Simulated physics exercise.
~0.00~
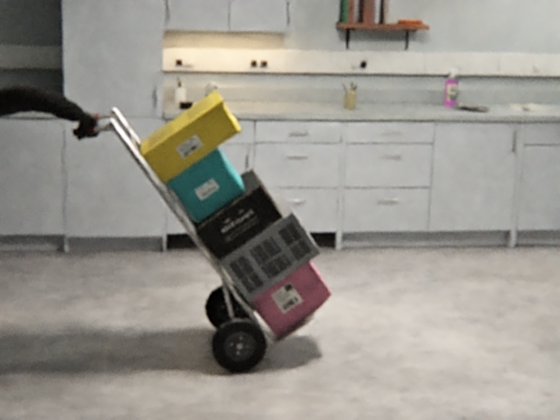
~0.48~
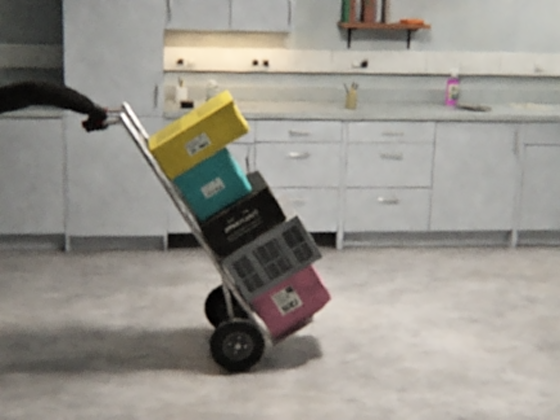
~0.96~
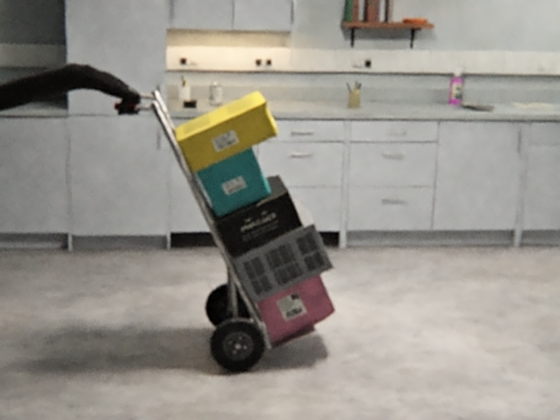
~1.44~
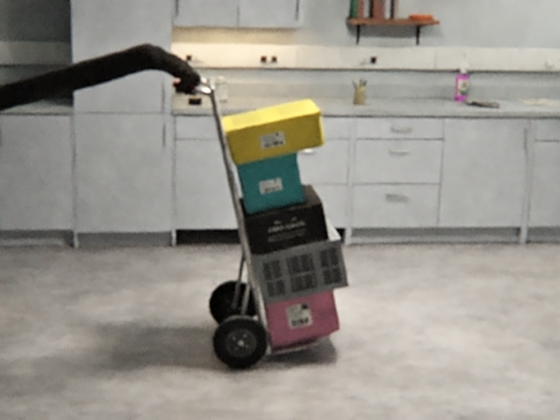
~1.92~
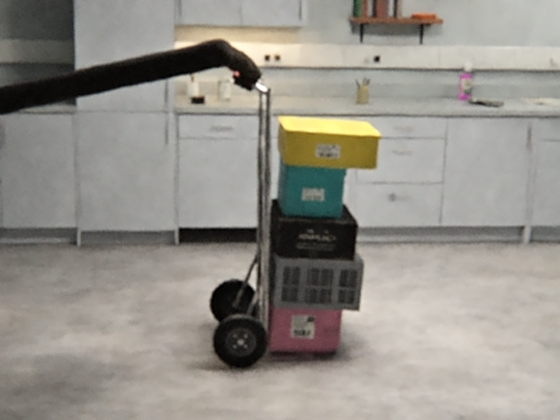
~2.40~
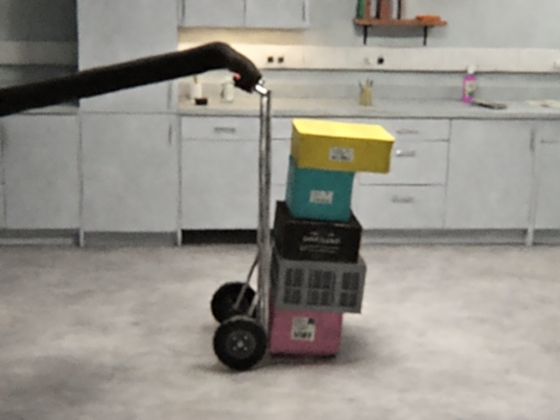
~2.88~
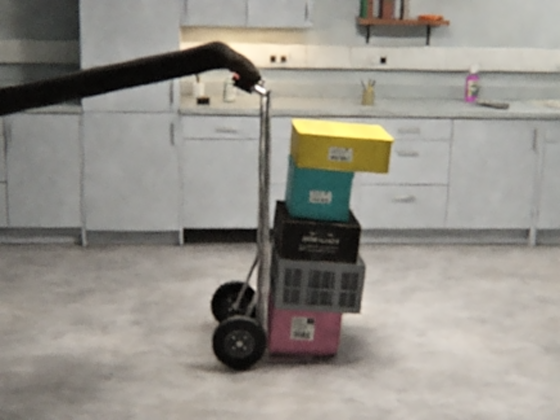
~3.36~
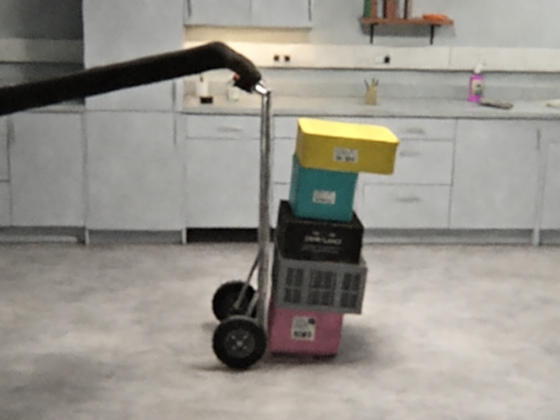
A dark-sleeved arm swinging a tilted hand truck upright, its five stacked boxes shifting slightly but staying piled as it stands still.
